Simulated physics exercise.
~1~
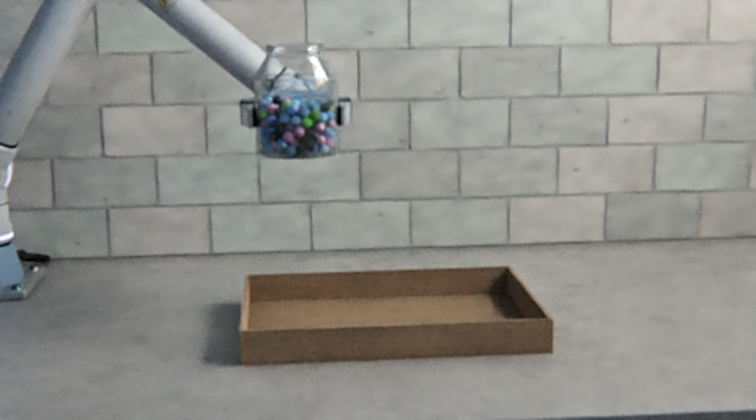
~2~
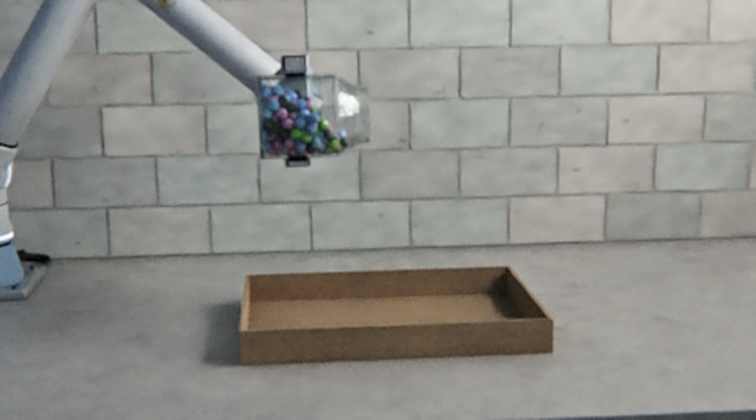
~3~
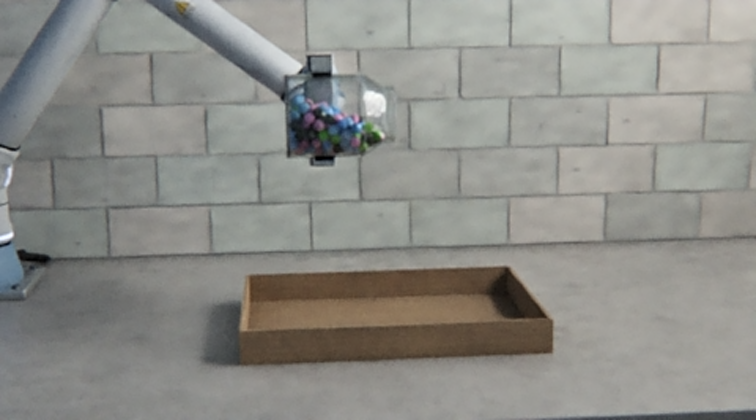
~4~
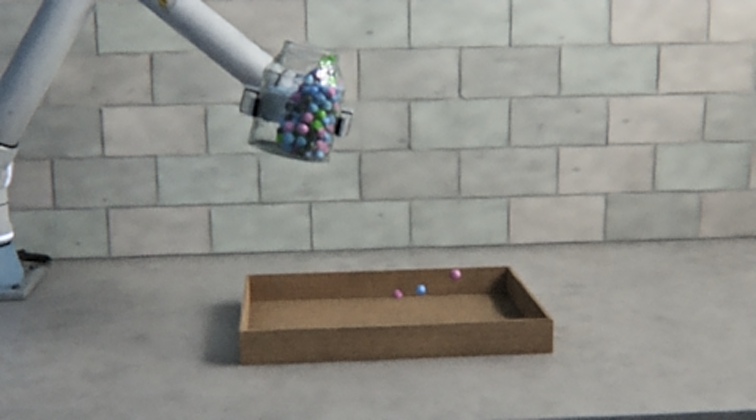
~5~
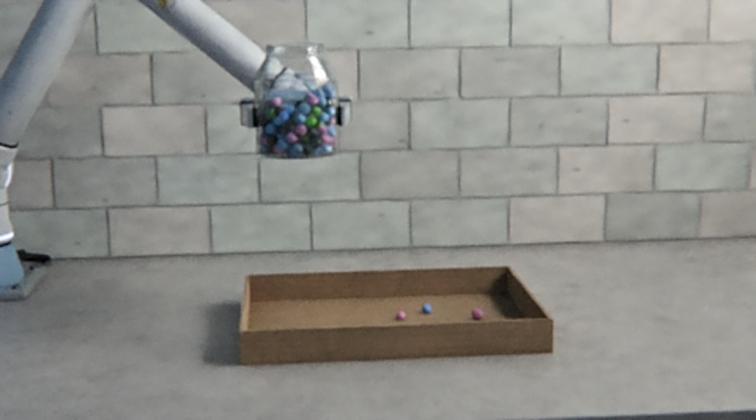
The clip shows a robot arm tipping a clear jar of small colourful balls onto its side above a brown tray, shifting it slightly right, then turning it upright again, with three balls lying in the tray and the rest still in the jar.
